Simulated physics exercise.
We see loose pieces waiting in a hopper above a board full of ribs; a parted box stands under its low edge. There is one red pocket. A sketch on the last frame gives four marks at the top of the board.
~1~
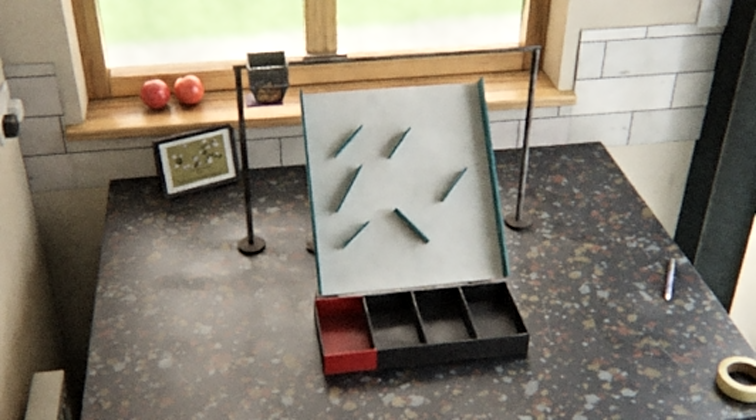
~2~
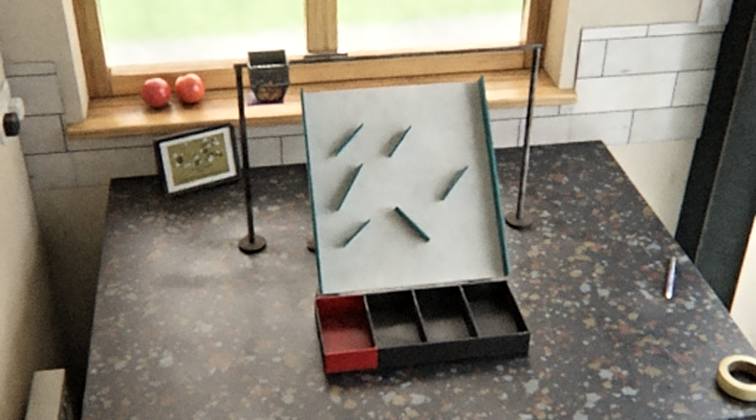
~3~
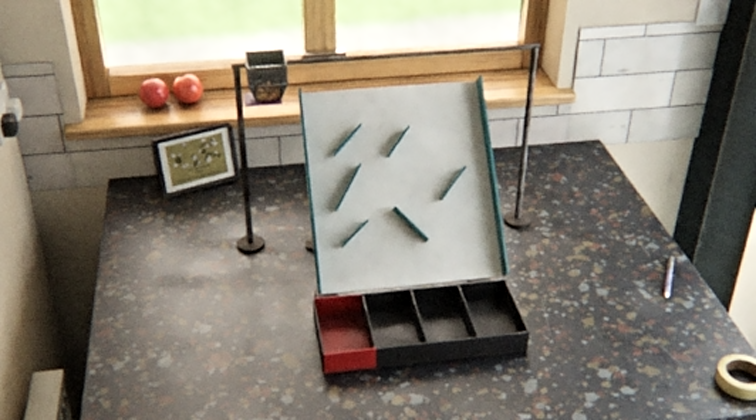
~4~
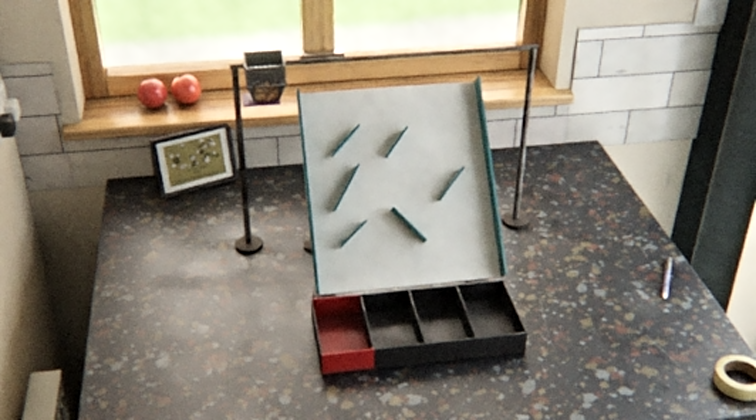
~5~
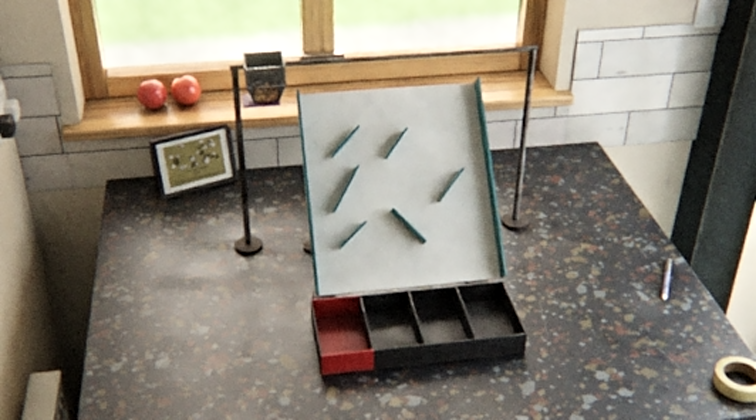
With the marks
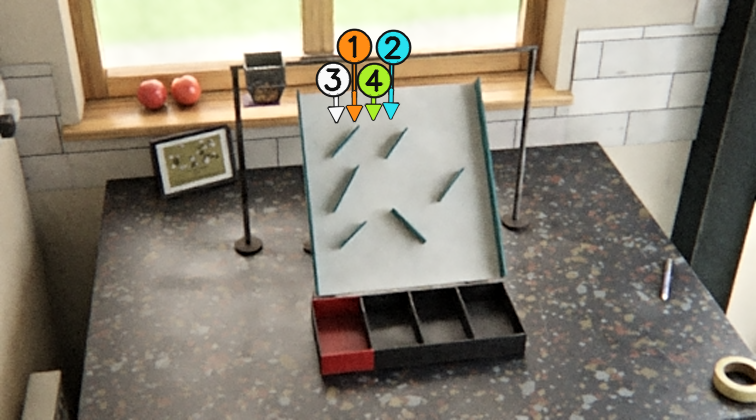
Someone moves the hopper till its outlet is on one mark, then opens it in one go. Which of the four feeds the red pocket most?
Mark 3 does it best.
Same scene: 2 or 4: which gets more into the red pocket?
That is mark 2.
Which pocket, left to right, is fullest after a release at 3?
The first from the left.
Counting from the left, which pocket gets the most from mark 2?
It is the first one.
On the marked copy, mark 1 meets the board at (354, 115); mark 2 meets the board at (390, 113); mark 3 meets the board at (336, 116); mark 4 meets the board at (373, 114).
Choosing 1, close to two thirds in the red pocket, close to a quarter in other pockets, a small share outside the box.
Choosing 2, close to two thirds in the red pocket, close to a quarter in other pockets, a small share outside the box.
Choosing 3, all but a few in the red pocket, a small share outside the box.
Choosing 4, close to a third in the red pocket, close to half in other pockets, a small share outside the box.
